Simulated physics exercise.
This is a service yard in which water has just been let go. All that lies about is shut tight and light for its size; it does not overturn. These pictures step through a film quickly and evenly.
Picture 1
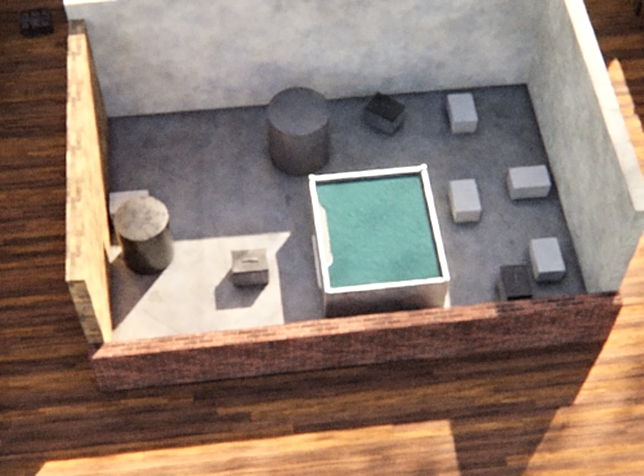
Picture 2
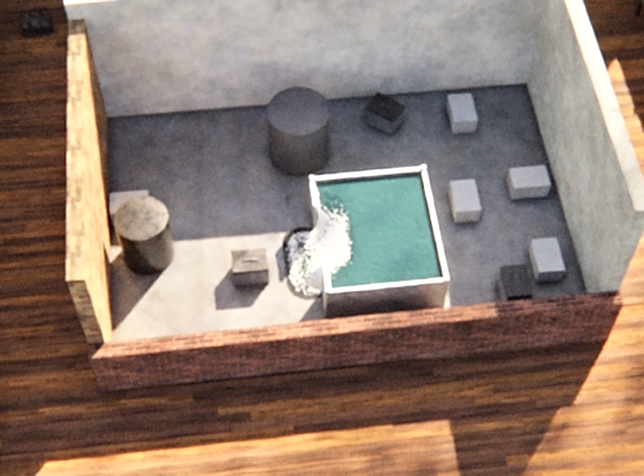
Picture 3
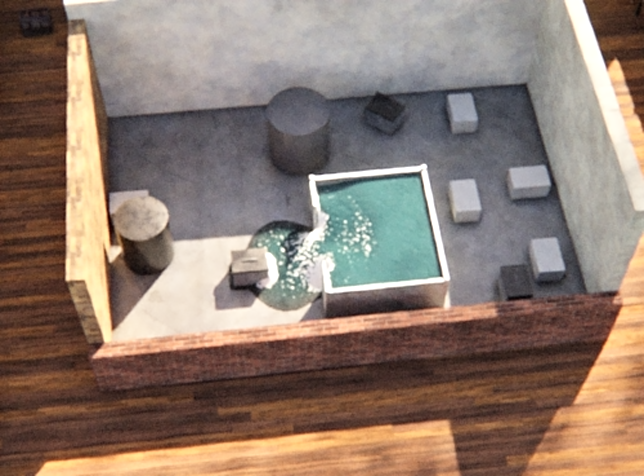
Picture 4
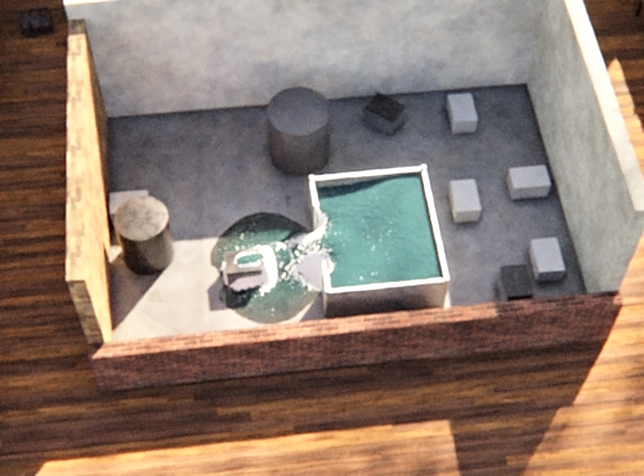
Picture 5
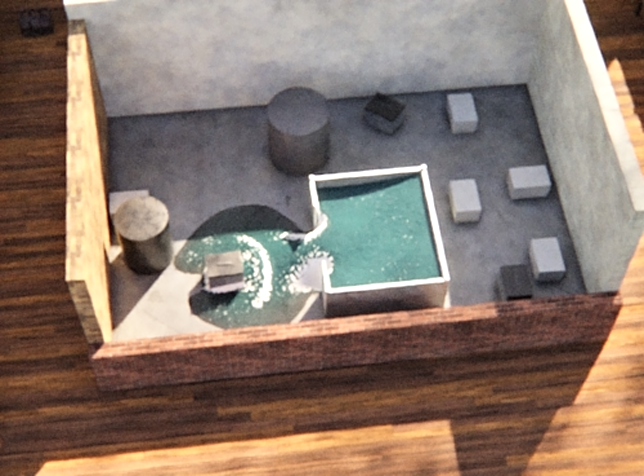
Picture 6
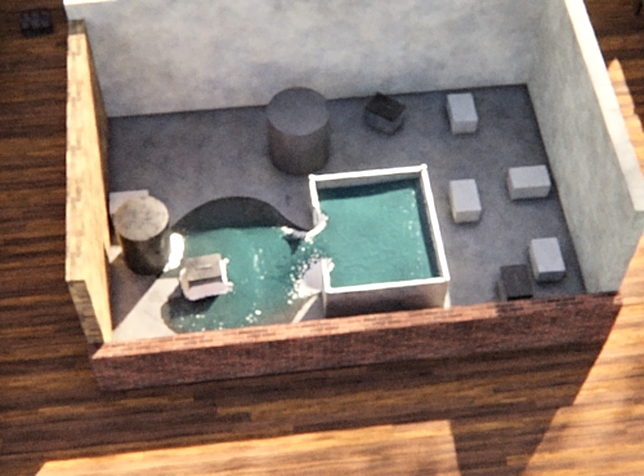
To begin with, teal water sits in a square tank inside a walled yard, with a small grey box on the floor to its left. Water then bursts through the tank's left side and spreads across the floor, surrounding the box and pushing it left, while the other boxes stay put.
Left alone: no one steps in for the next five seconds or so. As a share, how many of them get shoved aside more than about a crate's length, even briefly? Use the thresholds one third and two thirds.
I'd put it under one third.
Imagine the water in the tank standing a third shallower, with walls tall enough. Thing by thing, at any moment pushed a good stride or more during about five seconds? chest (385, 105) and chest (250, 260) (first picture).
Here's the rundown: Came up short, then made it that far.
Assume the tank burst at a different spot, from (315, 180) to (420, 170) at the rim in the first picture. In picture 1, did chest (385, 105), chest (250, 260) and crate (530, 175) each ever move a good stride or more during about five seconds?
Order as asked: Sent that far; not sent that far; sent that far.
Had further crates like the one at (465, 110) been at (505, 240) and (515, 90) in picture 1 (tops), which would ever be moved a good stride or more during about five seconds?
Sequence: Scarcely shifts; scarcely shifts.
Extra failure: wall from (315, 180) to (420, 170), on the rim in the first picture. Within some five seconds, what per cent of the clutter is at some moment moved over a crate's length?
Near 80 in a hundred.
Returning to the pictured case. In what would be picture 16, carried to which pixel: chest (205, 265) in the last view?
Look for it near pixel (125, 267).
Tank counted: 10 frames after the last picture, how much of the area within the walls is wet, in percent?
Something like 45 in a hundred.
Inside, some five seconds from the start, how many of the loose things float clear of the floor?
That number is 2.
A moment on, 1 of 8 are well off their spots; 0 afloat.
Next, 1 of 8 are well off their spots; 2 afloat.
Later, 2 of 8 are well off their spots; 2 afloat.
In the end, 2 of 8 are well off their spots, and 2 have been at some point; 2 afloat.
